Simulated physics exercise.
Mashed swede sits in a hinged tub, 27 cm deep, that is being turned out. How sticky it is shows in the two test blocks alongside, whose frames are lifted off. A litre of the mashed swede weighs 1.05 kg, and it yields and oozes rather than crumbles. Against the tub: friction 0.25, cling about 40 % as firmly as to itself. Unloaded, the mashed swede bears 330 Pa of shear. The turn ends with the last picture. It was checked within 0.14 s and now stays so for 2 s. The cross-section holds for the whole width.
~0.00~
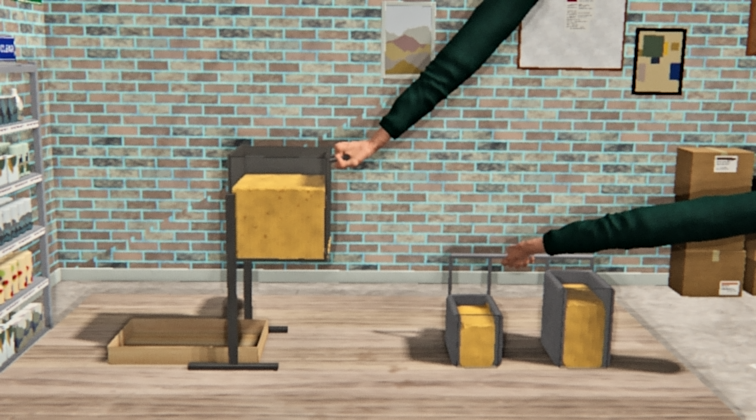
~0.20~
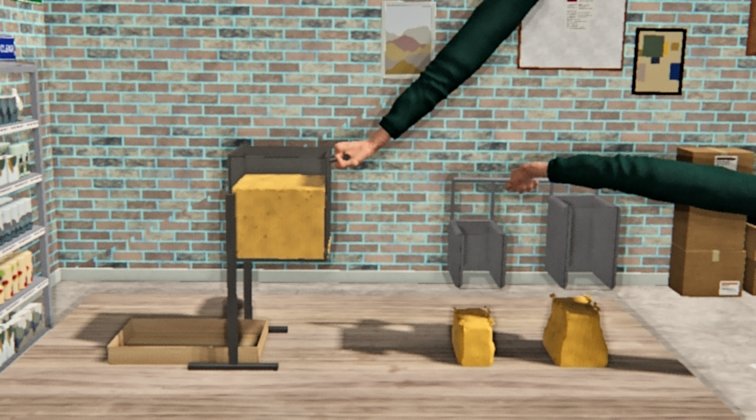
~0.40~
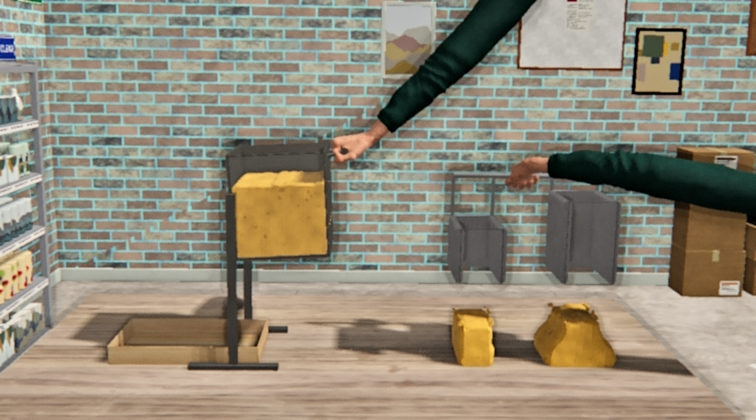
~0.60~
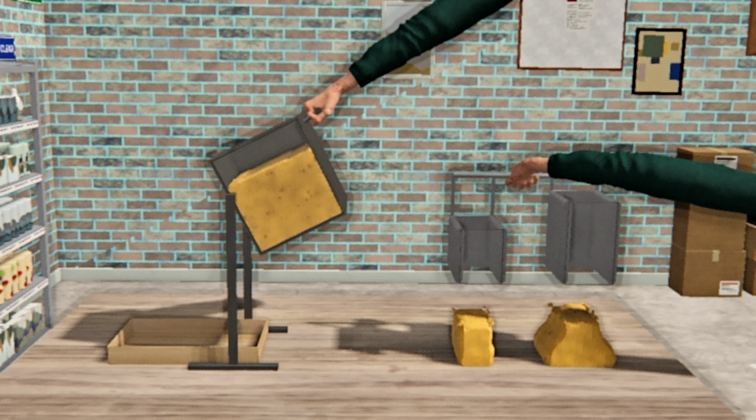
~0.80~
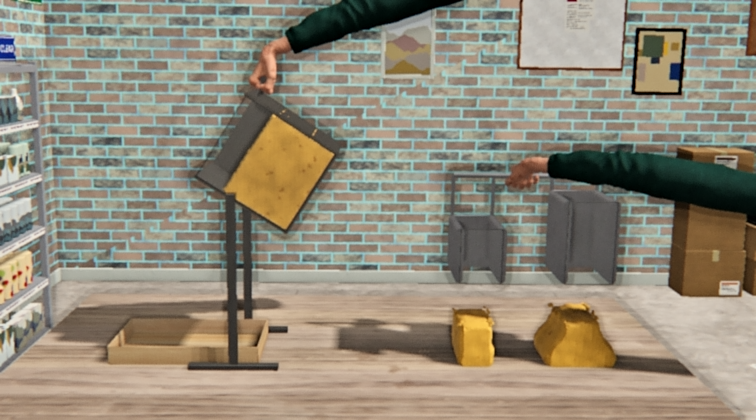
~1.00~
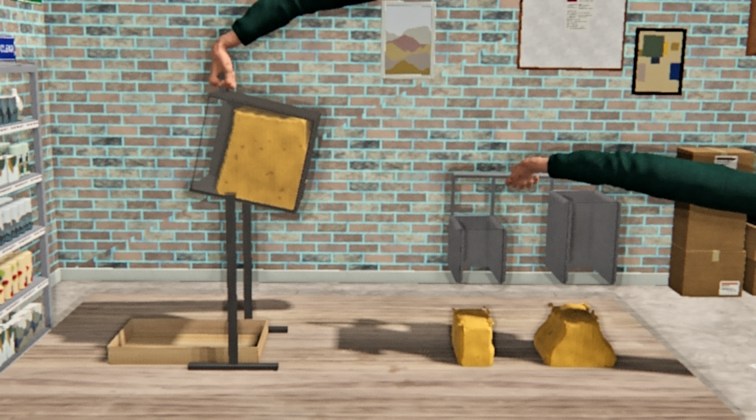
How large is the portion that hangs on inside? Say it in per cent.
The portion that hangs on inside is near 93 %.
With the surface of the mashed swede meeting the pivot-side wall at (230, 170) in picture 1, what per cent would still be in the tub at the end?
It would be near 75 %.
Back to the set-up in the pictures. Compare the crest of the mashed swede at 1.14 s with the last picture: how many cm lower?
About 3 cm.
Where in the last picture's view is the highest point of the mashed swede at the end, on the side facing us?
Near (272, 132).
By 1.14 s, the tub is at 78 degrees and holds 100 %.
By 1.31 s, the tub is at 78 degrees and holds 97 %.
By 1.48 s, the tub is at 78 degrees and holds 95 %.
By 1.65 s, the tub is at 78 degrees and holds 95 %.
By 3.00 s, at the end, the tub is at 78 degrees and holds 93 %.
